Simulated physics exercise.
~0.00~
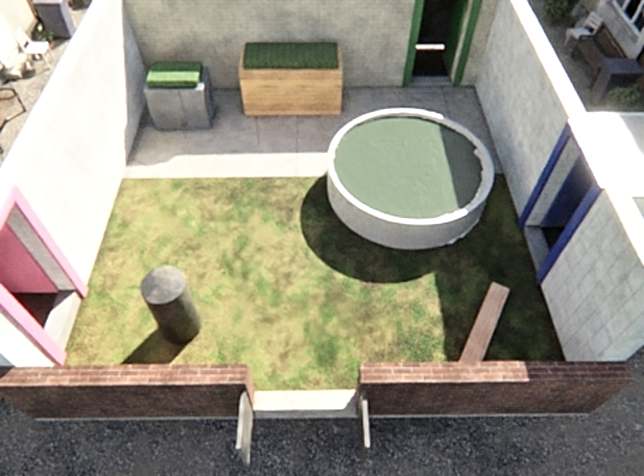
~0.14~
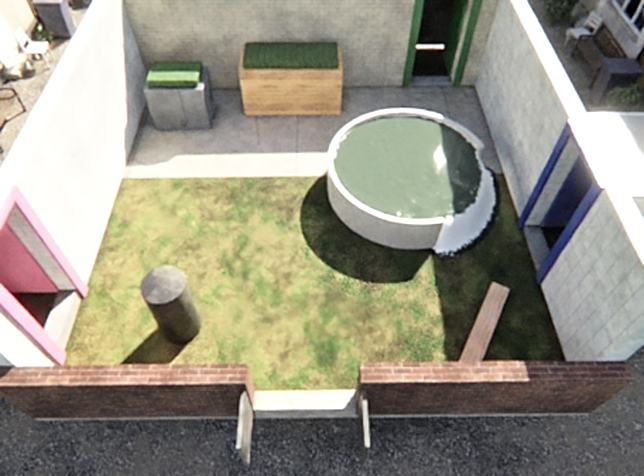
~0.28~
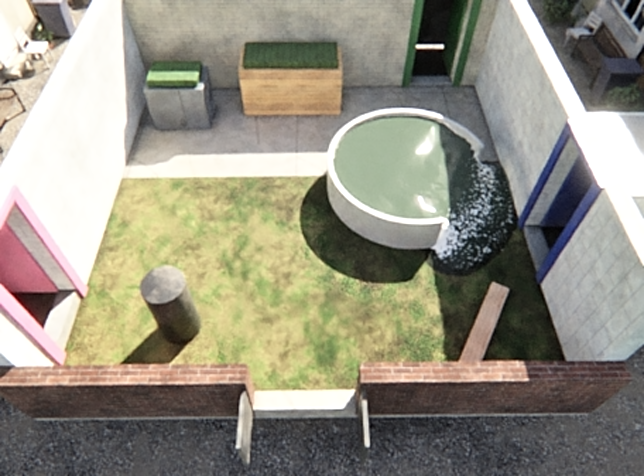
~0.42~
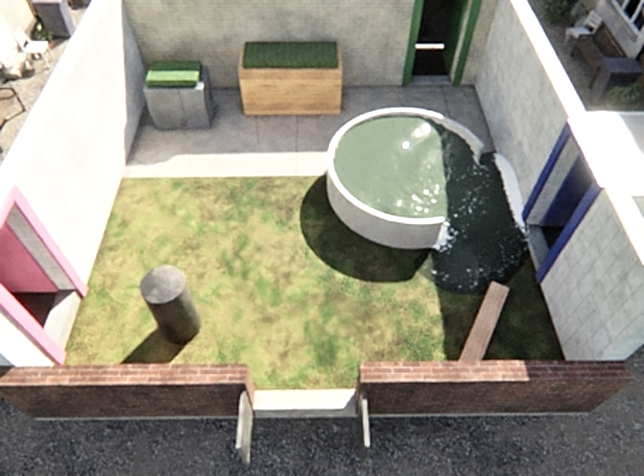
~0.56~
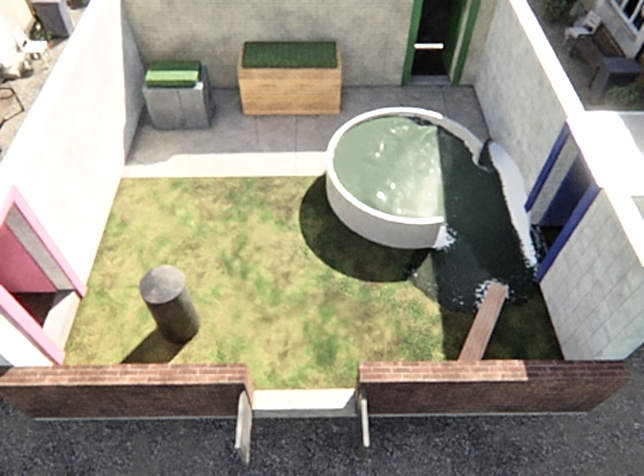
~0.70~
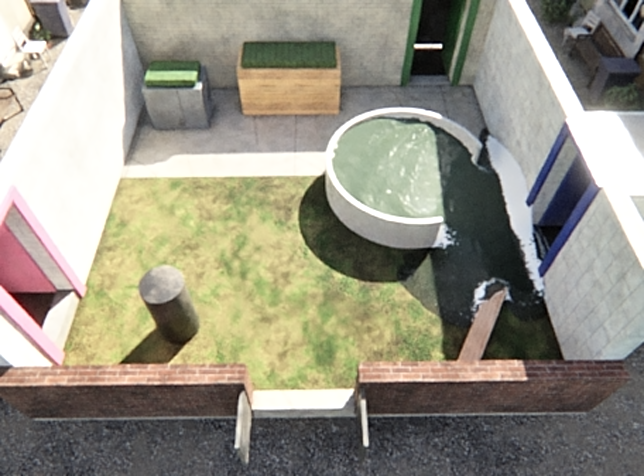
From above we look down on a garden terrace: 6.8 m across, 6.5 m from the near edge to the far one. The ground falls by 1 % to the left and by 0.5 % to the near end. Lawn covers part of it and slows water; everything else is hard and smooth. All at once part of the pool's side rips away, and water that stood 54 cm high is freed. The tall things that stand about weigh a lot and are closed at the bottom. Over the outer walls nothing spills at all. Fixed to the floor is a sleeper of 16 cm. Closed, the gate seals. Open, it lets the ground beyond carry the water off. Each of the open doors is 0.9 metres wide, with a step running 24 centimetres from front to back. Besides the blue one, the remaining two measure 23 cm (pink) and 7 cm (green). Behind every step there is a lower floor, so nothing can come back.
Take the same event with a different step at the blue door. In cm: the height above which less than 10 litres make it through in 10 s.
30 cm.
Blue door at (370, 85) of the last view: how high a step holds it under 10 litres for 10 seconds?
Around 6.0 cm would do it.
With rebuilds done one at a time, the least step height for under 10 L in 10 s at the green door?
I'd raise green to close to 12.0 cm.
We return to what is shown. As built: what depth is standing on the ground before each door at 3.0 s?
Lab note, cm: Pink 0; blue 21; green 15.
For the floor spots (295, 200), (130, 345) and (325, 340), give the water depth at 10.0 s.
Depths of roughly 4 cm, 6 cm and 6 cm, in that order.
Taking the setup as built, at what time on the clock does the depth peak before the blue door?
Roughly at 1.6 s.
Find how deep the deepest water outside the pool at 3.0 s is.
Max depth: Near 36 cm.
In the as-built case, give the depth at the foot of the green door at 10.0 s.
5.5 cm.
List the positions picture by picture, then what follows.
The first picture shows still water, 54 cm deep, in the pool at (409, 164); the blue door at (554, 210) is dry.
In the second picture, the gap is at (478, 207), the front 0.3 m out at a hidden place; the back of the pool holds 54 cm.
In the third picture, the gap is at (478, 208), the front 0.6 m out at (461, 272); the back of the pool holds 54 cm.
In the fourth picture, the gap is at (477, 209), the front 1.0 m out at (499, 281); the back of the pool holds 54 cm.
In the fifth picture, water pours out at (476, 209) and has run 1.4 m, to (524, 298); about 9 cm deep outside, 54 cm at the back.
In the sixth picture, the front is at (533, 316), 1.7 m from the gap at (476, 209); 3.6 m2 of floor is wet, 53 cm left at the back; water is at the blue door at (552, 209).
After 1.4 s water covers 15 % of the floor, deepest (40 cm) near (507, 208); 29 cm at the blue door, 40 litres in over its 12 cm step.
After 3.0 s water covers 35 % of the floor, deepest (36 cm) near (478, 373); 21 cm at the blue door, 159 litres in over its 12 cm step.
After 10.0 s water covers 90 % of the floor, deepest (10 cm) near (494, 386); 8 cm at the blue door, 208 litres in over its 12 cm step.
At the blue door as built, the water arrived by 0.5 s and peaked near 29 cm at 1.6 s.
Run again over the same 10 s with other heights there, 27 litres in over 26 cm, 1 litre over 35 cm. The limit of 10 litres is kept from about 30 cm up.
